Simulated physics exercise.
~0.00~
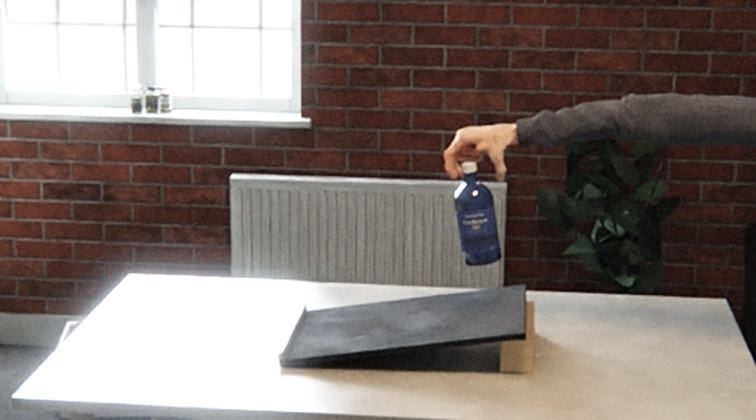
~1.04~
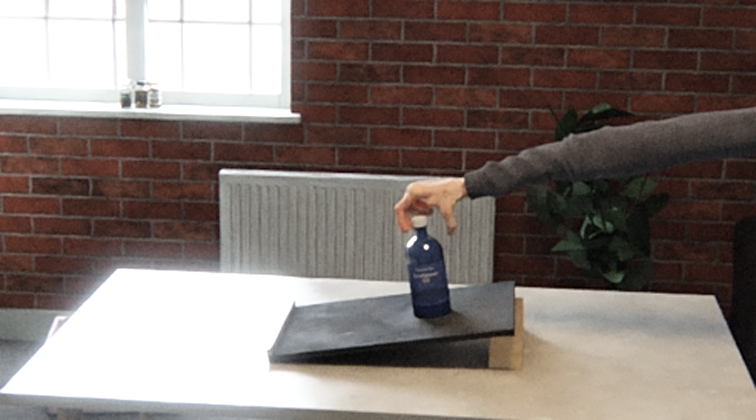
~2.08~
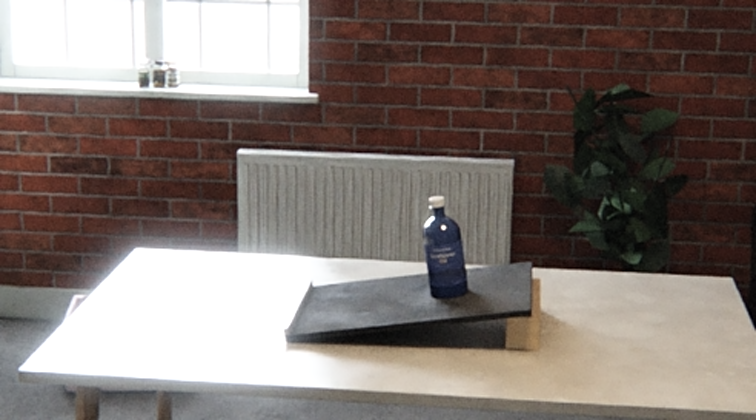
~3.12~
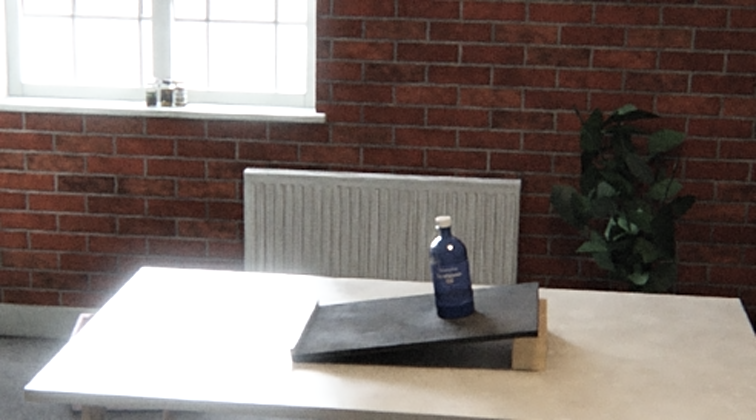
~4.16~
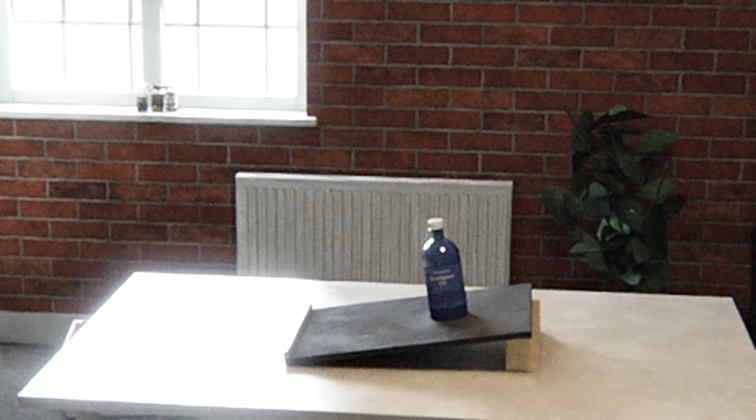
A hand at the end of a grey-sleeved arm reaches in from the right, holding a blue bottle with a pale cap above a dark sloping board. The board lies on a pale table, its right end propped on a wooden block, before a red brick wall with a white radiator, a bright window at left and a leafy plant at right. The hand lowers the bottle leftward onto the slope, lets go and withdraws. The slightly swaying view then shows the bottle leaning a little to the left. It stays where it was placed, without sliding or tipping.
